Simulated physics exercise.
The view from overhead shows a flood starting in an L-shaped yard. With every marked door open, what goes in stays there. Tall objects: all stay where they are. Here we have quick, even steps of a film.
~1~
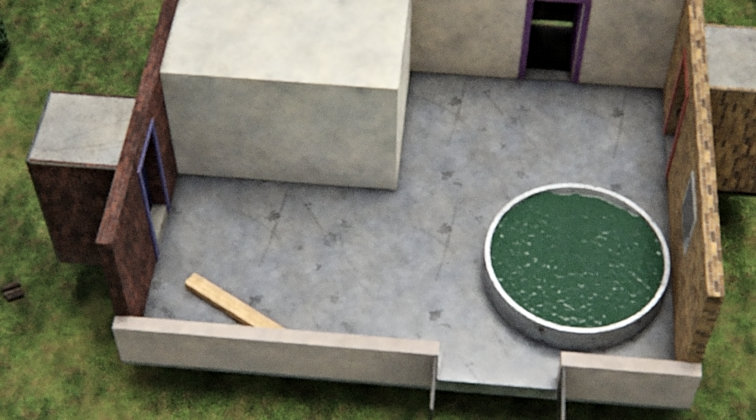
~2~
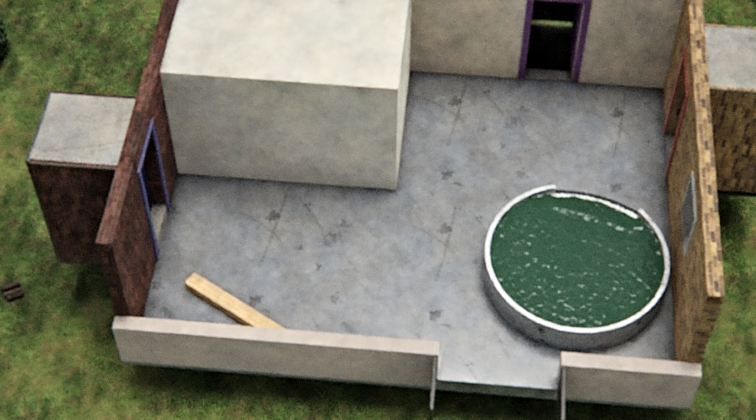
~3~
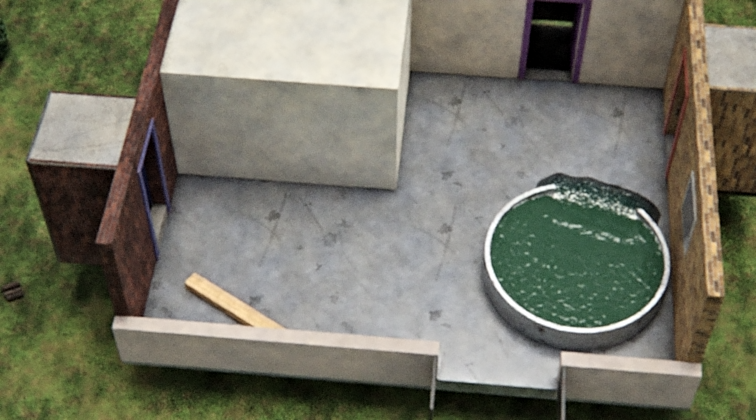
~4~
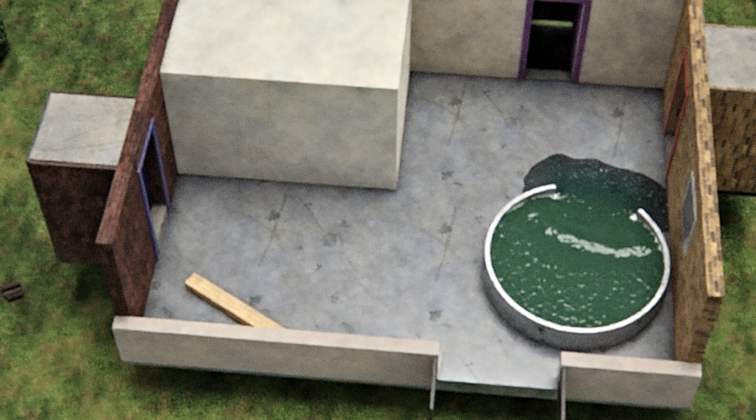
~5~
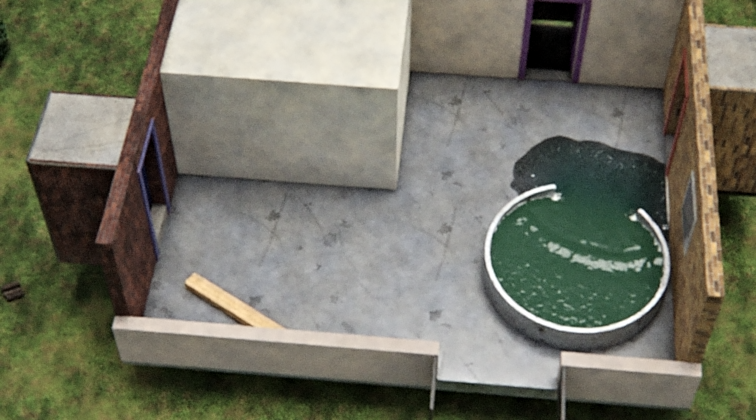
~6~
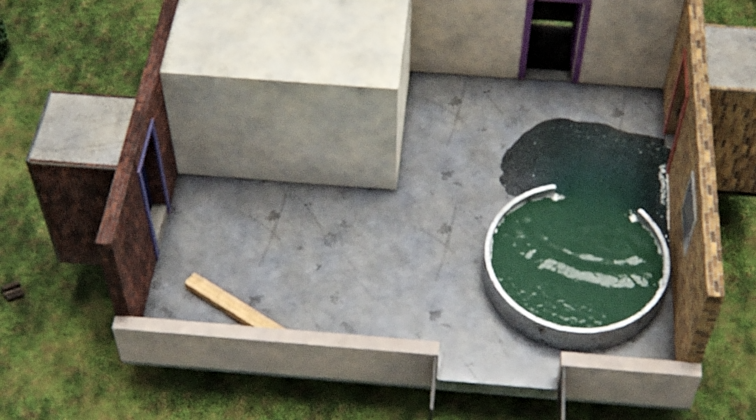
The video shows an overhead view of a walled yard where a round tank of green water opens at its far side, and dark water pours through the gap, spreading across the grey floor toward the back and sideways.
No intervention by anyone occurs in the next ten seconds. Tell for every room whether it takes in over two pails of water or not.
The blue door does not, the red door takes in over two pails, the purple door takes in over two pails.
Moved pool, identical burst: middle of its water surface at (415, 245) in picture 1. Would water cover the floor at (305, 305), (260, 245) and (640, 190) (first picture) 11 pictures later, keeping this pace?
So, in the order given, I'd say unaffected, unaffected, unaffected.
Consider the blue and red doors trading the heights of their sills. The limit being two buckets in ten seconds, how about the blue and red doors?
Blue: Remains below the threshold; red: Remains below the threshold.
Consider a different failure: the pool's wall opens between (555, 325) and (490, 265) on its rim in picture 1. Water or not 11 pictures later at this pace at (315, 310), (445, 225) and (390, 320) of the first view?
In the order given: Swamped, untouched and swamped.
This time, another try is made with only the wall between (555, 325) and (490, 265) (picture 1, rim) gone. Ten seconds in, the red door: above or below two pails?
Result: Red door remains beneath it.
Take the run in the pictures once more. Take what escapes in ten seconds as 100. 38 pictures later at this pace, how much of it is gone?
Near 60 in a hundred.
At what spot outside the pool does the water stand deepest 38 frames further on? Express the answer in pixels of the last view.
Deepest spot: Near (413, 71).
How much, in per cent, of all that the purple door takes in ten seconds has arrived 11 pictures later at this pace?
Close to 10 percent.
A moment on, water covers 25 % of the floor; the blue door not reached, the red door under two buckets in, the purple door wet at the sill, nothing in.
Next, water covers 25 % of the floor; the blue door not reached, the red door over two buckets in, the purple door over two buckets in.
Then, water covers 30 % of the floor; the blue door not reached, the red door far over two buckets in, the purple door far over two buckets in.
Later, water covers 50 % of the floor; the blue door not reached, the red door far over two buckets in, the purple door far over two buckets in.
In the end, water covers 75 % of the floor; the blue door not reached, the red door far over two buckets in, the purple door far over two buckets in.
